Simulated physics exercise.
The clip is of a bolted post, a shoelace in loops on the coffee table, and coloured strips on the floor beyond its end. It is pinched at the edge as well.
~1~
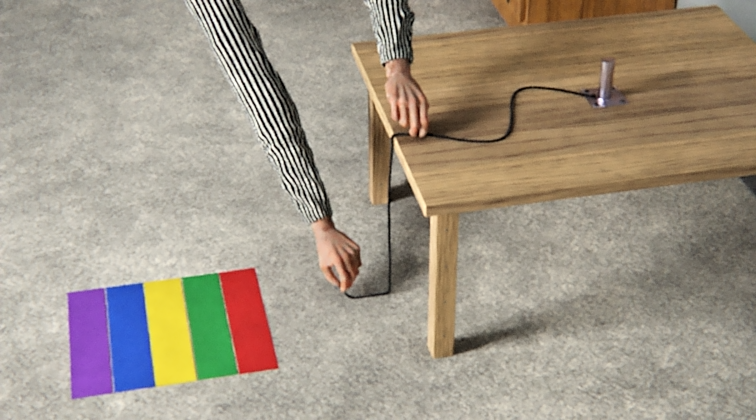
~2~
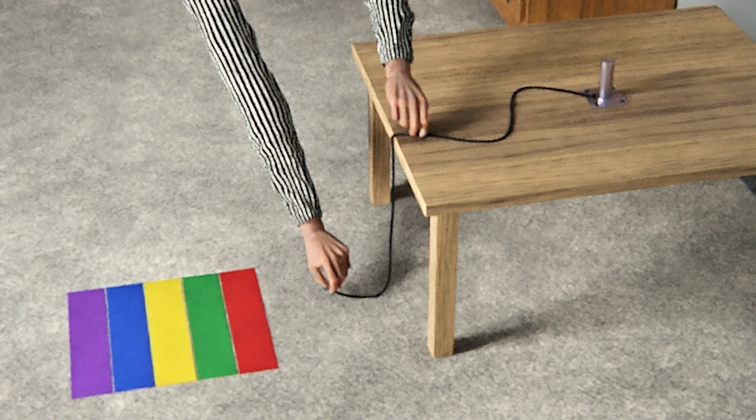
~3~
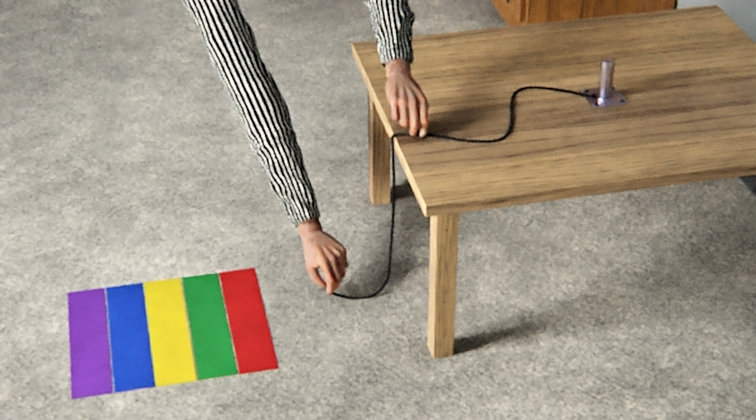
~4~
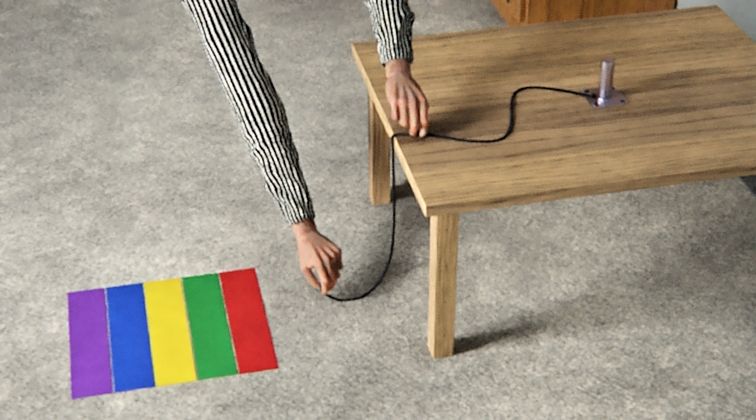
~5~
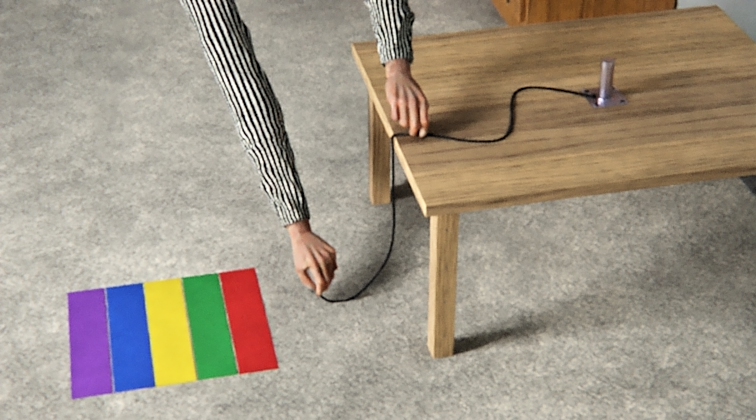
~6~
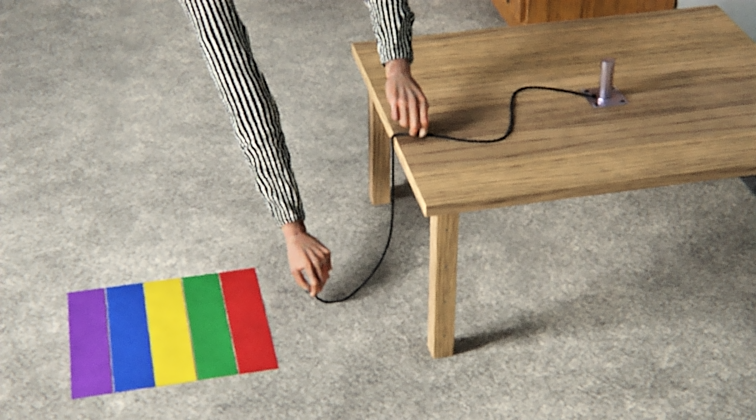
The clip opens on a dark cord running from a small post across a wooden table, one hand pressing it at the edge, while another hand holds its lower end near the floor. That lower hand draws the end slightly left toward the coloured strips, and the hanging cord bends into a slanting curve.
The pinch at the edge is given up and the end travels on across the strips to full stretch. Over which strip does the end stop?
The end stops over the blue strip.
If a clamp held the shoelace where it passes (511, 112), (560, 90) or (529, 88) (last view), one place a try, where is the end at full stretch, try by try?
Try by try, around (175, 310), (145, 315) and (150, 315).
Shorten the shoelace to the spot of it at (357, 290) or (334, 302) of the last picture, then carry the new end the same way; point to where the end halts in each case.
Near (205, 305) and (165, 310).
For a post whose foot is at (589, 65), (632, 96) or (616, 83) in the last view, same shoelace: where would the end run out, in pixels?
About (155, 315), (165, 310) and (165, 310).
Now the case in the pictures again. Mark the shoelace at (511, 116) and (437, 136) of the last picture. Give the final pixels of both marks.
At (470, 119), then (368, 154).
A little later, end near (209, 306); over green.
Next, end near (160, 313); over yellow.
When it is tight, end near (132, 317); over blue. It gets as far as the blue strip.
